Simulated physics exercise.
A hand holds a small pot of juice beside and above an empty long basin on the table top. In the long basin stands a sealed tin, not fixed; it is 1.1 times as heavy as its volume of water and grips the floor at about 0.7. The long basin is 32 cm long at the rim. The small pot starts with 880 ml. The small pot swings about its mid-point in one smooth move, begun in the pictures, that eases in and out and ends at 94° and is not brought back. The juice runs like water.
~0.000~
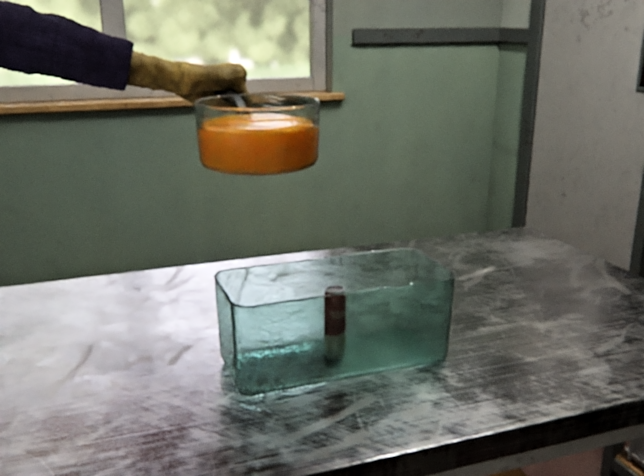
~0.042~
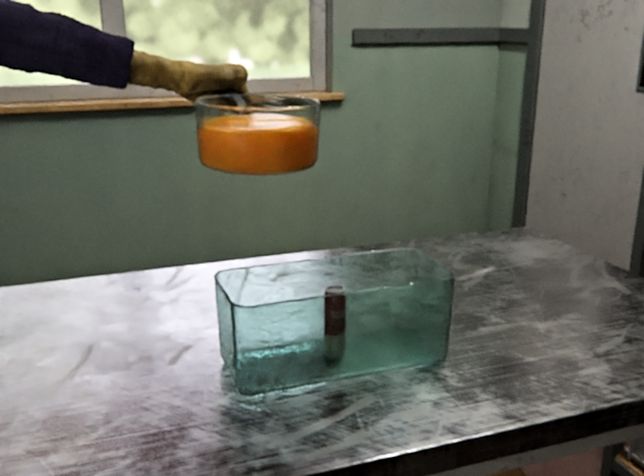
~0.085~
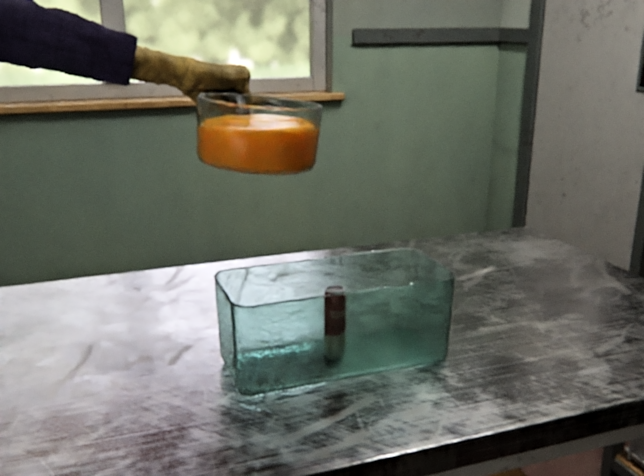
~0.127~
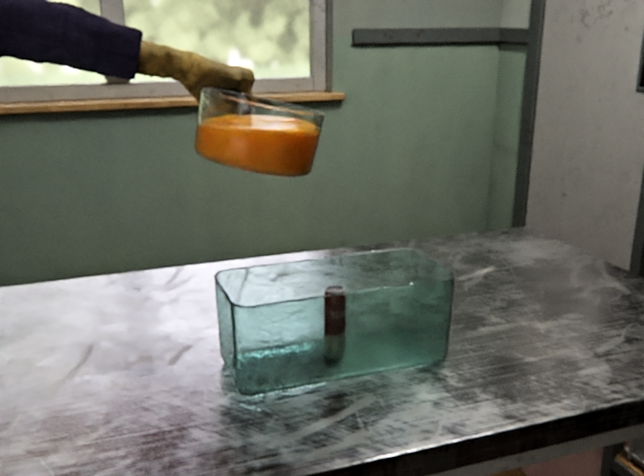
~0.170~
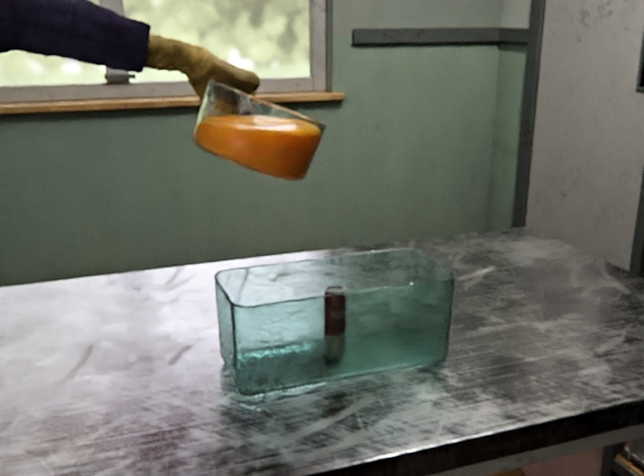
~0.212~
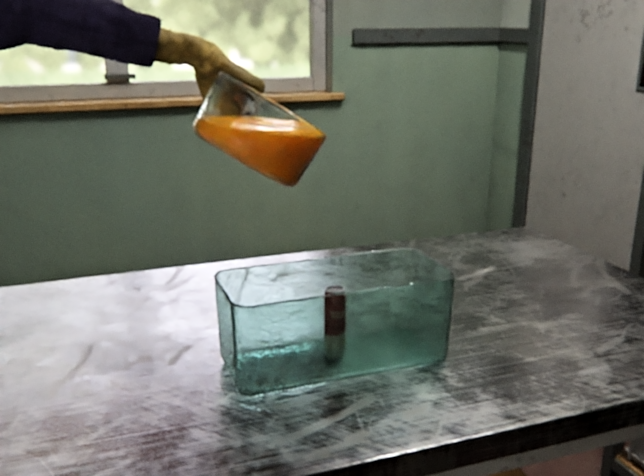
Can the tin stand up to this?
The tin goes over.
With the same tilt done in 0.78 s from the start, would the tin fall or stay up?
The tin remains upright.
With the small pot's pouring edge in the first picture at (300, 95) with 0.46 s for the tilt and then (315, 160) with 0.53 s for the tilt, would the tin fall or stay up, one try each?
First it stays up; then it remains upright.
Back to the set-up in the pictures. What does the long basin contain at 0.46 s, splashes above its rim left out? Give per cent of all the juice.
About 6 per cent.
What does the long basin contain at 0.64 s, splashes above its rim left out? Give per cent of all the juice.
Some 72 per cent.
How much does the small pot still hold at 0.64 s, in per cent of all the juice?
Some 14 per cent.
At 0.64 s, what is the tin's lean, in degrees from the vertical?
About 0°.
Then, 0.46 s in, the tilt is 90° and 38 per cent is still to pour; the tin stands where it began.
Then, 0.64 s in, the tilt is 94° and 13 per cent is still to pour; the tin stands 1 cm from where it began.
Then, 0.83 s in, the tilt is 94° and 5 per cent is still to pour; the tin leans 35°.
Then, 1.03 s in, the tilt is 94° and 2 per cent is still to pour; the tin lies on its side.
Finally, the tin lies on its side.
